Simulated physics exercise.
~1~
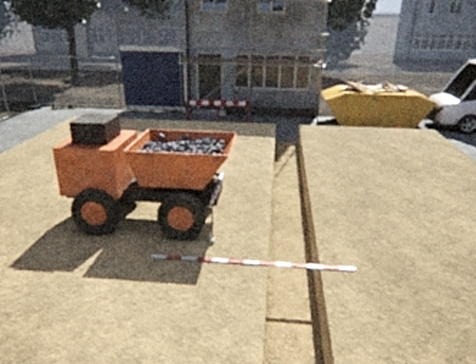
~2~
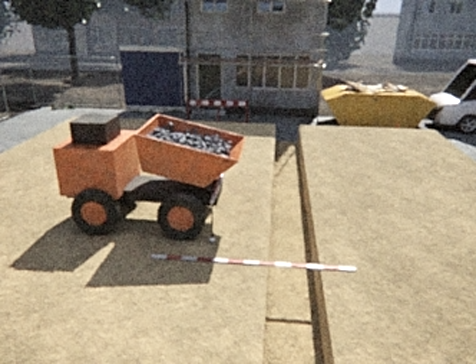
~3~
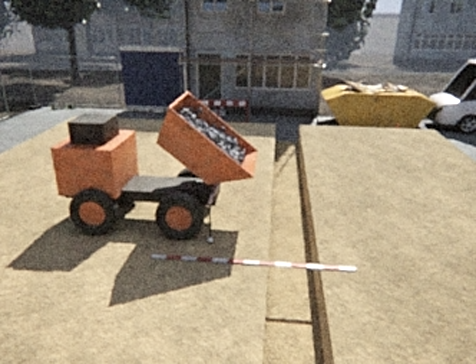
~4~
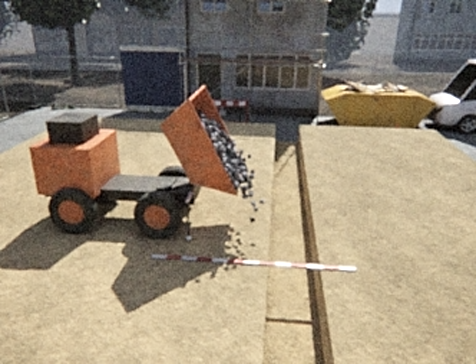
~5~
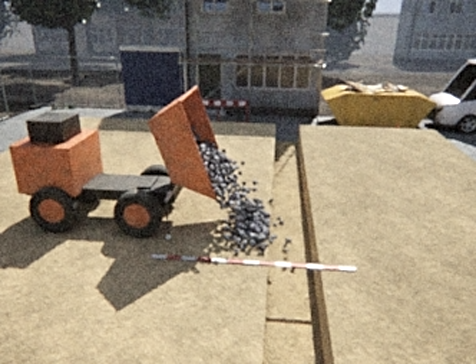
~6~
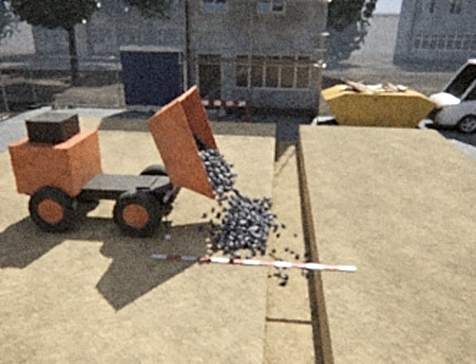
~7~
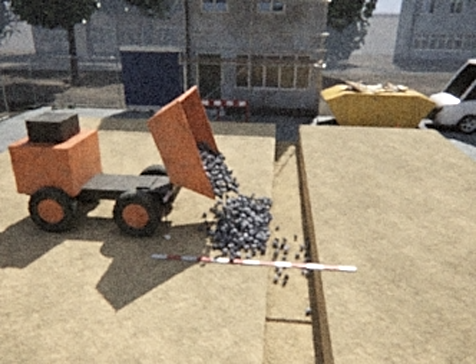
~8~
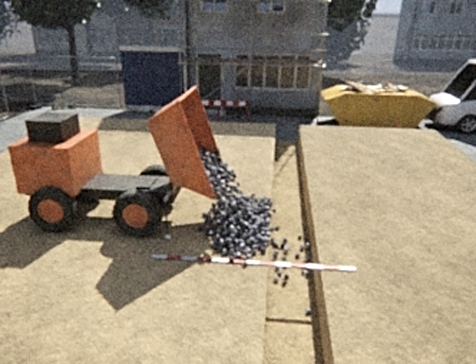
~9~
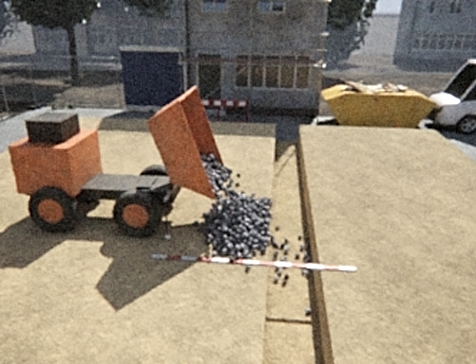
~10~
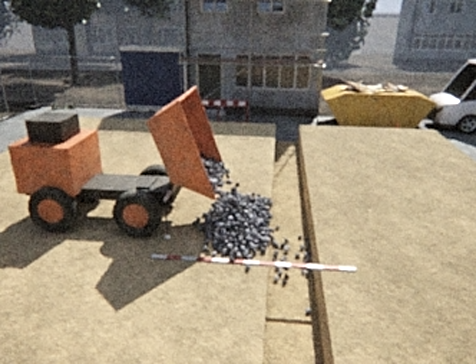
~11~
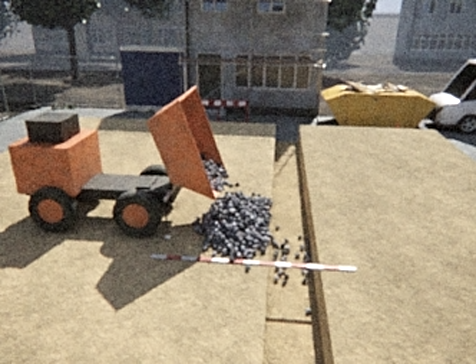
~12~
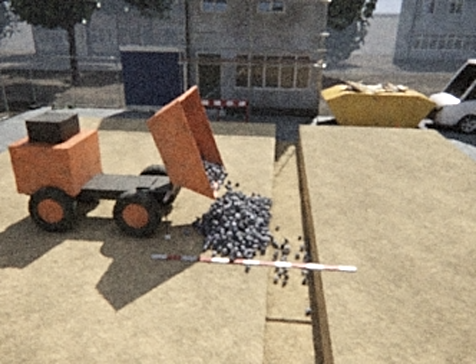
On a sandy building site, an orange dumper loaded with grey stones stands to the left of a narrow trench, with a striped staff lying on the ground nearby. Its body begins to tilt toward the right, rising steeply while the stones stay inside at first. Then they spill over the lip, and the dumper draws back to the left. Stones pour into a growing heap just short of the trench, a few scattering toward it. The flow slows to a stop, leaving the body steeply tipped, some stones still inside and most in the heap.
